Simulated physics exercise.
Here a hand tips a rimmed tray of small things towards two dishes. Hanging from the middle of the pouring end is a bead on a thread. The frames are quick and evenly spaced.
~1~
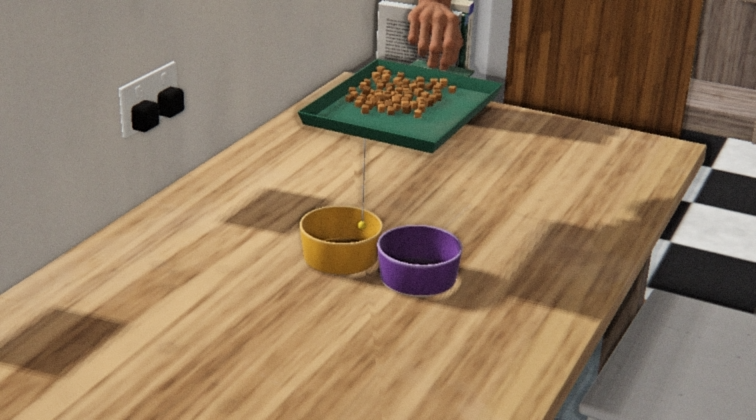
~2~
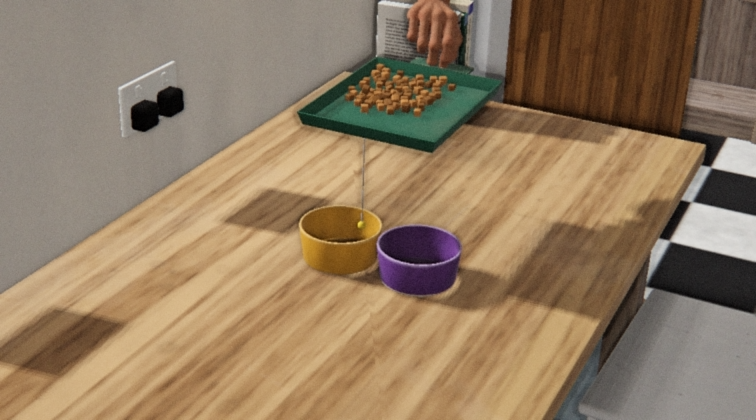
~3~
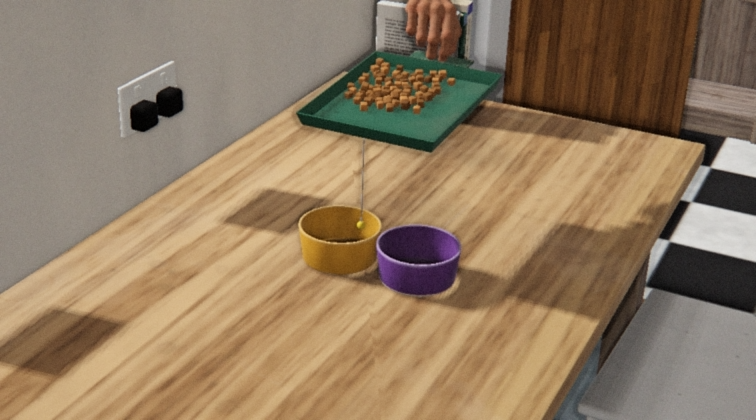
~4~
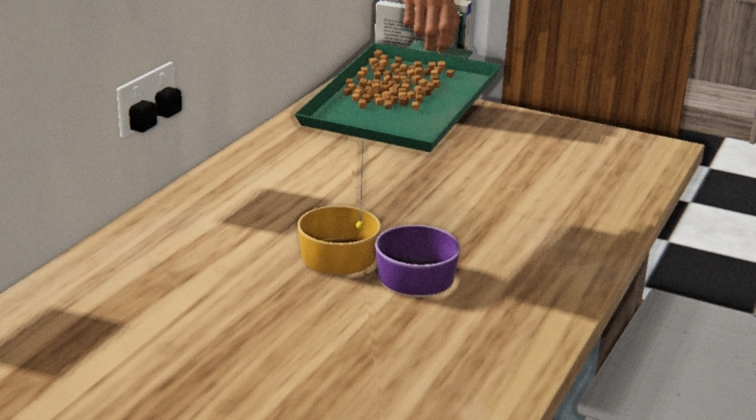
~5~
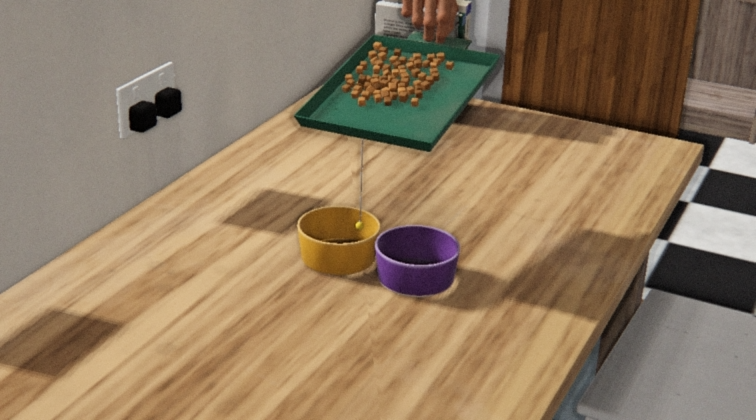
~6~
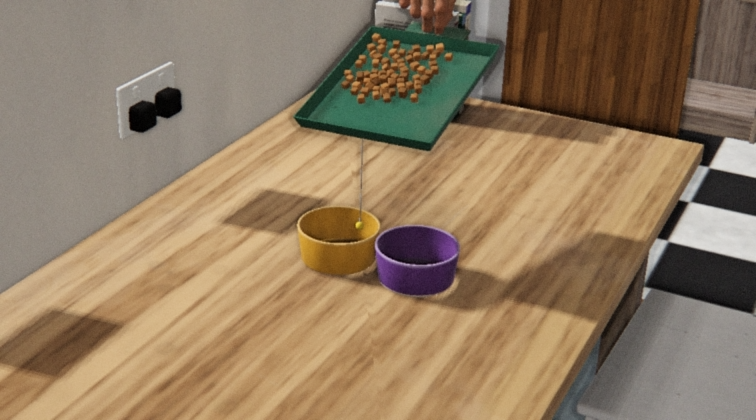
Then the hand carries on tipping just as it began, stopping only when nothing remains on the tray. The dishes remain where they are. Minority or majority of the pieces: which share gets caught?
Most never reaches the dishes.
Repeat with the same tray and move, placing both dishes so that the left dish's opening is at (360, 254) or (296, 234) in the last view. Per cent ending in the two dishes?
It works out to 30 percent and then 80 percent.
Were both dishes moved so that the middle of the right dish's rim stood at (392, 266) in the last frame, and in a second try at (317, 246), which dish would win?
The left of the pair the first time, the right of the pair the second.
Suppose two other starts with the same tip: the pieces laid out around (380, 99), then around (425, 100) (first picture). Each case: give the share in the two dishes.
Estimates in order: 0 percent, 0 percent.
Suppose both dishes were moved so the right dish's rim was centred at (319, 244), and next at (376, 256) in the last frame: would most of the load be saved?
Catch, run one: Past the halfway mark; run two: Past the halfway mark.
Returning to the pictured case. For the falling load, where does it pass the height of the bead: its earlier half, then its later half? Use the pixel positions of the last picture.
Early half: (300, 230); late half: (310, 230).
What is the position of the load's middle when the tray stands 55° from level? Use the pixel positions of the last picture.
The middle of the pieces lands at roughly (337, 115).
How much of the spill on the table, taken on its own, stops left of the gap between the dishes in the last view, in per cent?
Left share: Close to 90 %.
Just after the last frame, tray tipped steeply; almost all on the tray; just a few in the air.
A moment on, tray tipped right over; roughly two thirds on the tray; roughly a quarter outside both; about a tenth in the air.
Further on, tray tipped past a quarter turn; about a tenth in the left dish; almost all outside both.
When it is over, tray tipped past a quarter turn; not one in the right dish; about a tenth in the left dish; almost all outside both.
